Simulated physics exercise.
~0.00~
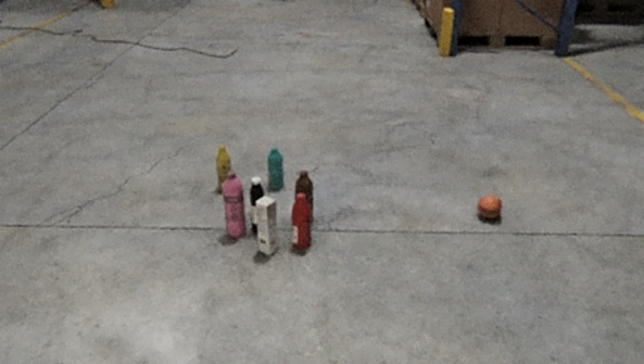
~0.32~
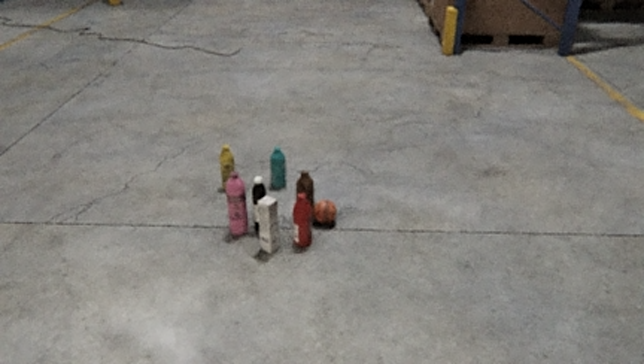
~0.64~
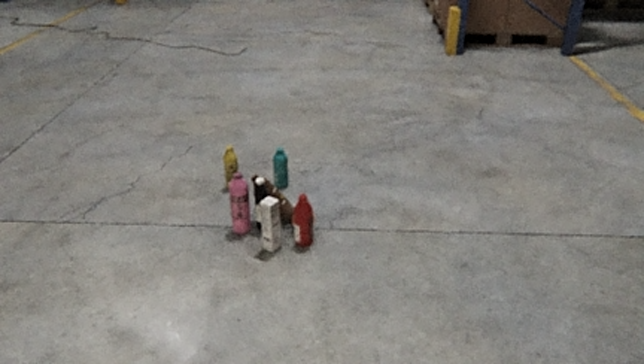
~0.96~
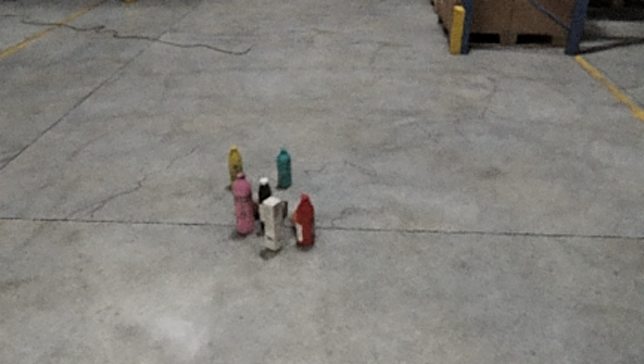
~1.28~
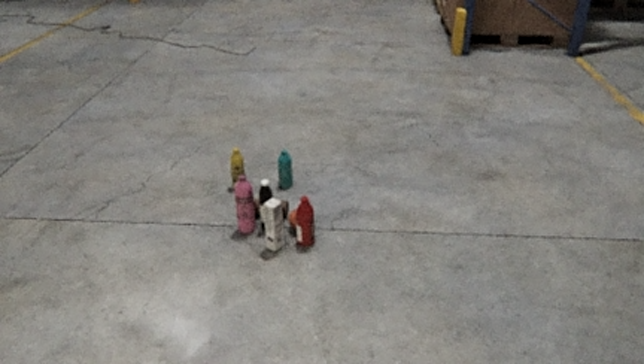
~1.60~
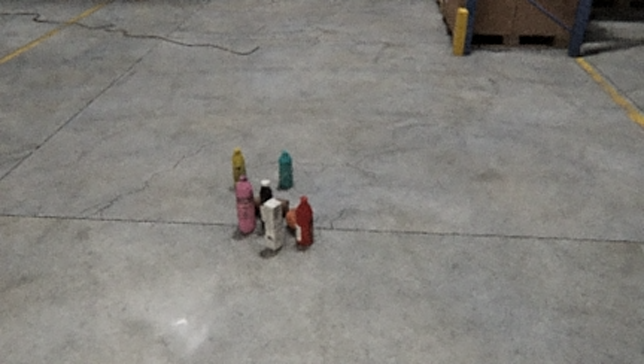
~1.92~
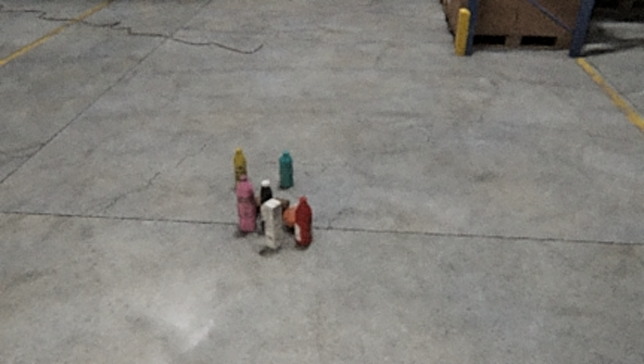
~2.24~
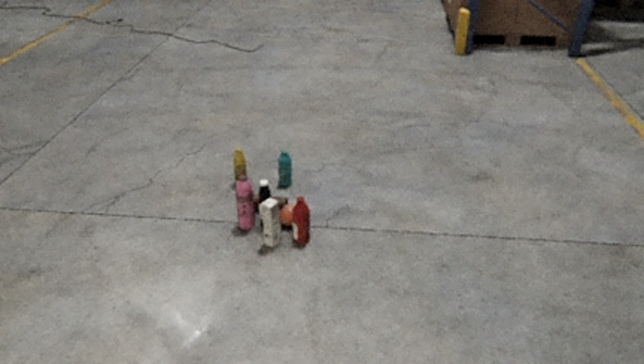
On a concrete floor, an orange ball rolls left and topples the brown bottle among standing containers.
